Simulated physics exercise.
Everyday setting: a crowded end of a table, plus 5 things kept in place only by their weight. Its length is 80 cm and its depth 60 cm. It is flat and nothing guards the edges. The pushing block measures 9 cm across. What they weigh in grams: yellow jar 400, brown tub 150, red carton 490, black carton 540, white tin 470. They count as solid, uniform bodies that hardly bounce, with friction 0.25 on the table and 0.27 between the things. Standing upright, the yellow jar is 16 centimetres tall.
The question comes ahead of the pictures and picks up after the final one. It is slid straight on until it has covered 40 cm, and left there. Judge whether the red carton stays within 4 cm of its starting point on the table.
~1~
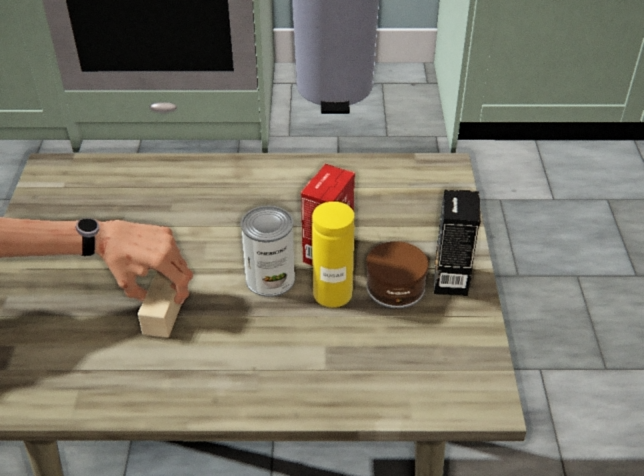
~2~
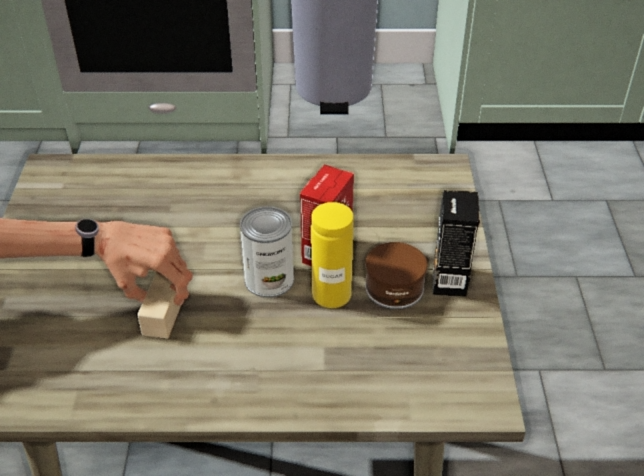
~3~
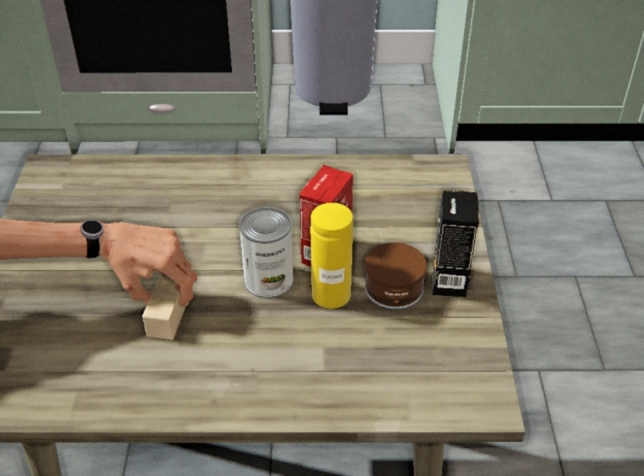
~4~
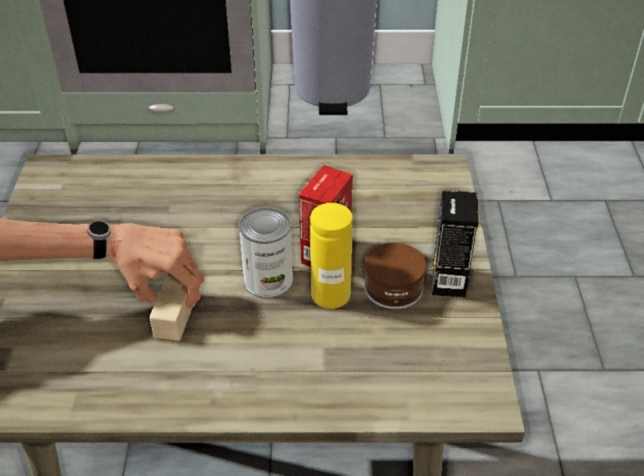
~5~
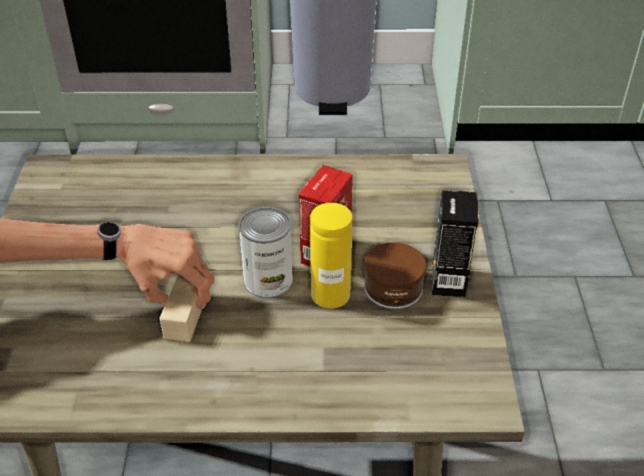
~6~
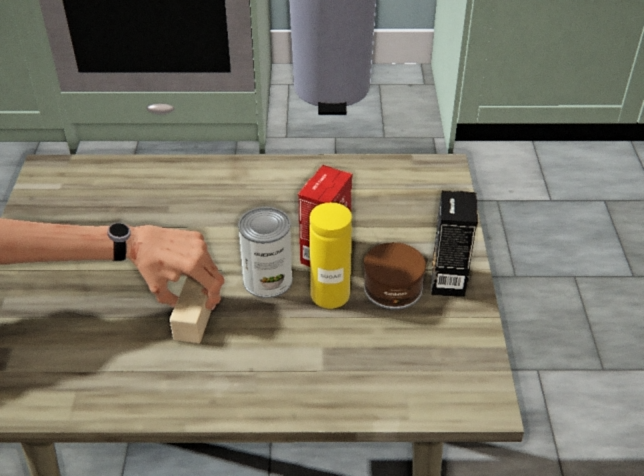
Roughly in position.
Then, 0.60 s past the last view, pusher on by 16 cm.
Then, 1.30 s past the last view, pusher on by 30 cm.
Finally, all 5 still in place (within 4 cm). Final places as that camera would see them, red carton near (326, 220).
